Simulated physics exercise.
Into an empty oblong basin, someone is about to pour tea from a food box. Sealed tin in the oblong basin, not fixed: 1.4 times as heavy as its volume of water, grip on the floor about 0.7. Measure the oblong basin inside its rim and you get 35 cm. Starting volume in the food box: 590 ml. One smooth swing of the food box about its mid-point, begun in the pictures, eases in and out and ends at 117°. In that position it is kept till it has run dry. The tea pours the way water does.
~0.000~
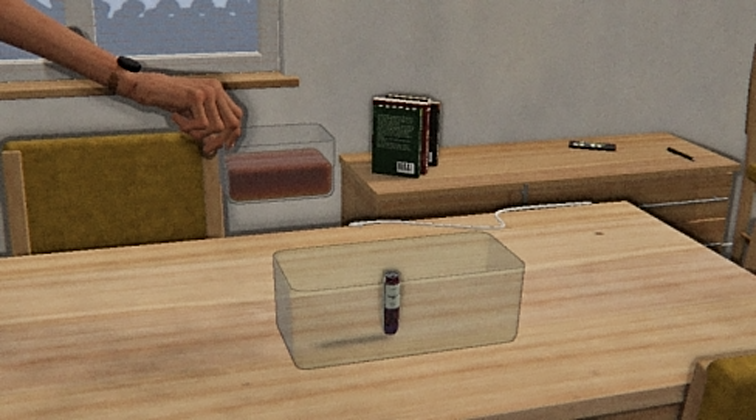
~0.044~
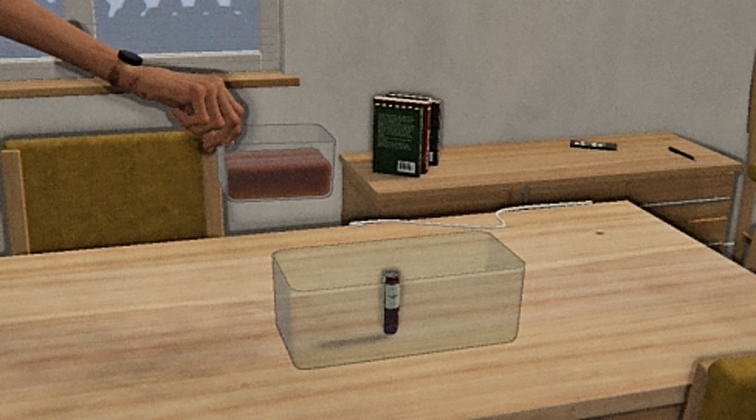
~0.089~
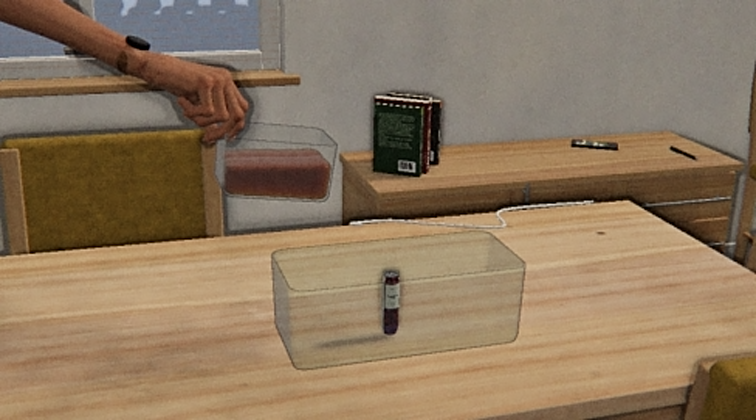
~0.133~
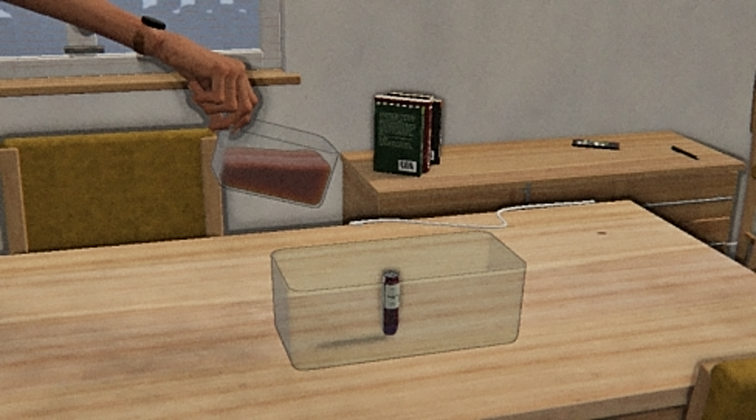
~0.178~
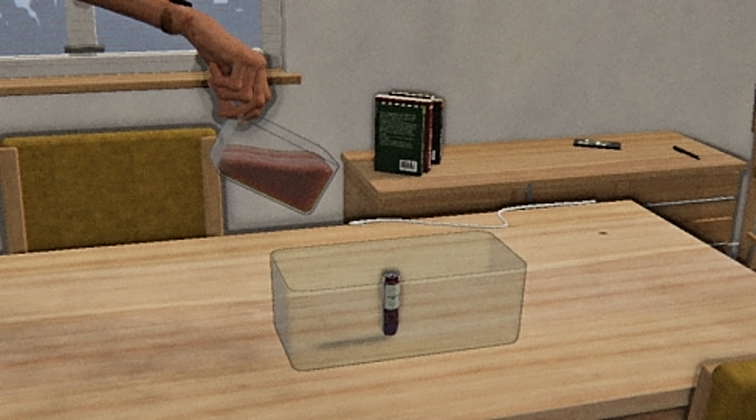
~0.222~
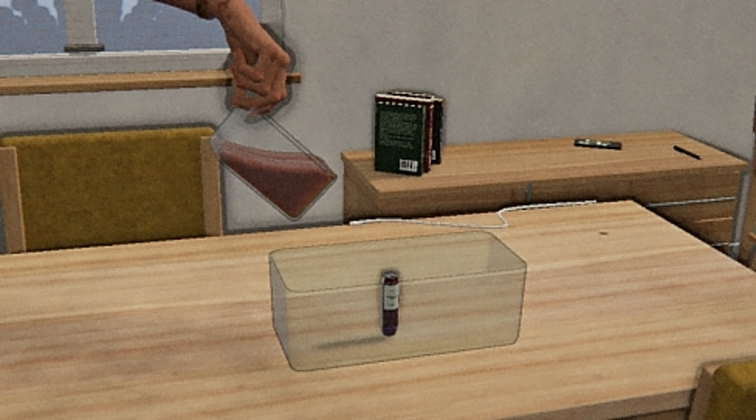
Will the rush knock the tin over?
Still erect.
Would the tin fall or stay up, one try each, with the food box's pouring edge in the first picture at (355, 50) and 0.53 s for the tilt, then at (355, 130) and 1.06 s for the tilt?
Trial 1 - tin tips; trial 2 - tin stays standing.
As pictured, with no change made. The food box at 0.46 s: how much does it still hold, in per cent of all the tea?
Still held: Roughly 14 % of the total.
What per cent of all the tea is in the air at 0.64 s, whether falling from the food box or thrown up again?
Estimated airborne part: Roughly 7 per cent.
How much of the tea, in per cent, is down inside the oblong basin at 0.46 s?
The basin holds roughly 38 in a hundred parts at that moment.
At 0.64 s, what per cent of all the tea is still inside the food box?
Around 1 percent of it.
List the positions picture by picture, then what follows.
In the first frame, it leans 0°; its right rim is at (328, 133); the tea meets the walls at (223, 162) and (325, 156); the oblong basin's rim runs from (282, 272) to (506, 249); the tin's top is at (391, 277).
In the second frame, it leans 2°; its right rim is at (328, 134); the tea meets the walls at (222, 160) and (324, 155).
In the third frame, it leans 8°; its right rim is at (330, 139); the tea meets the walls at (221, 158) and (324, 155).
In the fourth frame, it leans 17°; its right rim is at (331, 147); the tea meets the walls at (218, 156) and (325, 156).
In the fifth frame, it leans 30°; its right rim is at (332, 159); the tea meets the walls at (215, 152) and (327, 159).
In the sixth frame, it leans 44°; its right rim is at (328, 172); the tea meets the walls at (214, 146) and (322, 162); 1 per cent is over the edge.
By 0.46 s the tilt is 113° and 13 per cent is still to pour; the tin stands where it began.
By 0.64 s the tilt is 117° and 1 per cent is still to pour; the tin stands where it began.
By 0.83 s the tilt is 117° and 0 per cent is still to pour; the tin stands where it began.
By 1.03 s the tilt is 117° and 0 per cent is still to pour; the tin stands where it began.
At rest the tin stands where it began.
